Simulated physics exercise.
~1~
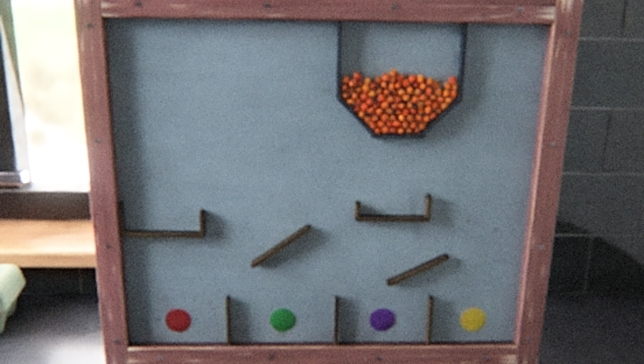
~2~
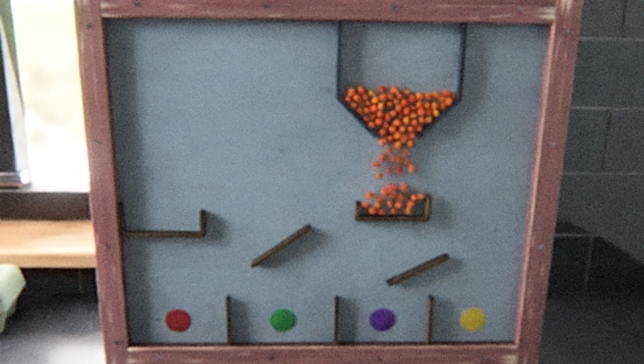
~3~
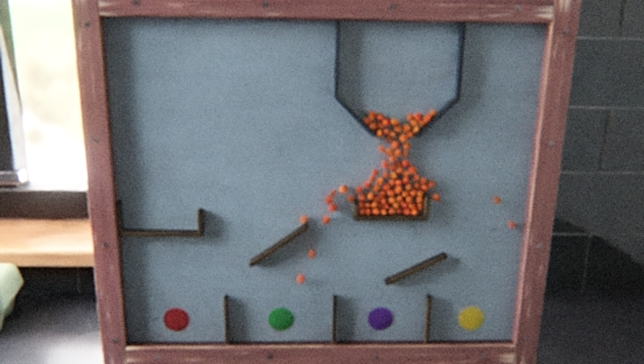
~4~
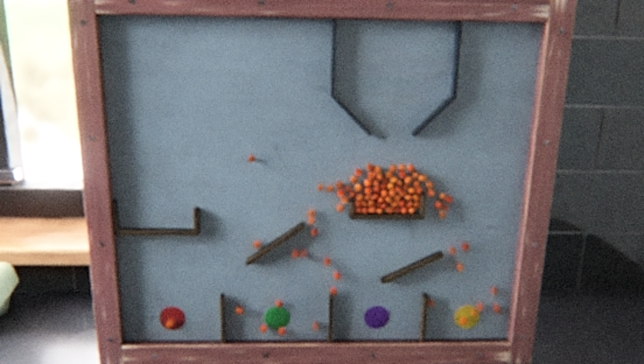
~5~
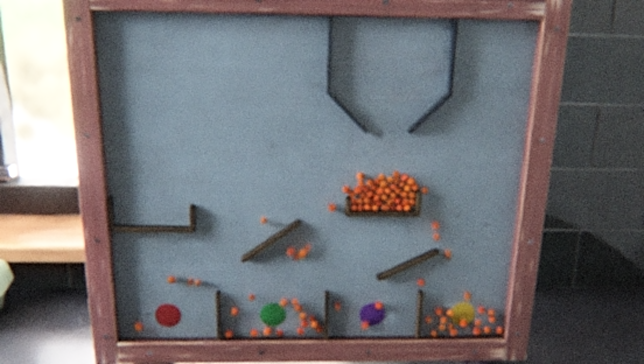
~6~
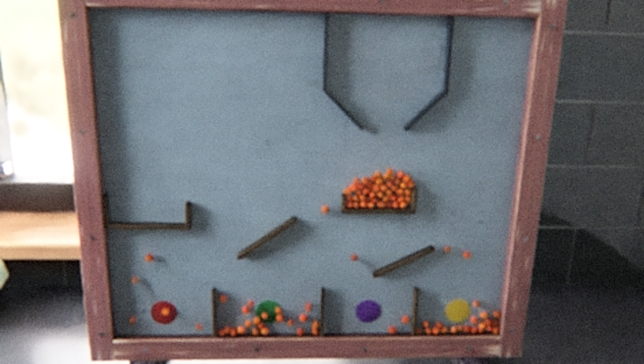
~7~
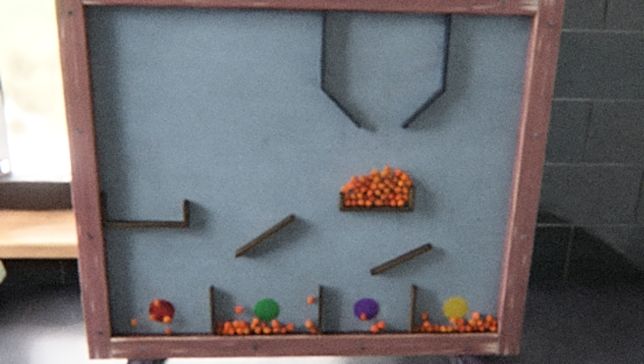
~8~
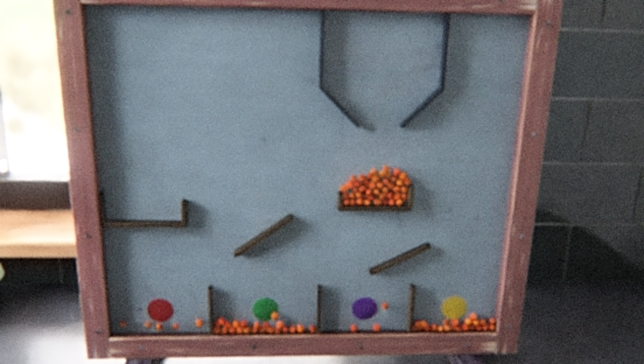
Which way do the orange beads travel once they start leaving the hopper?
The beads move down, dropping from the hopper toward the ledges and bins below.
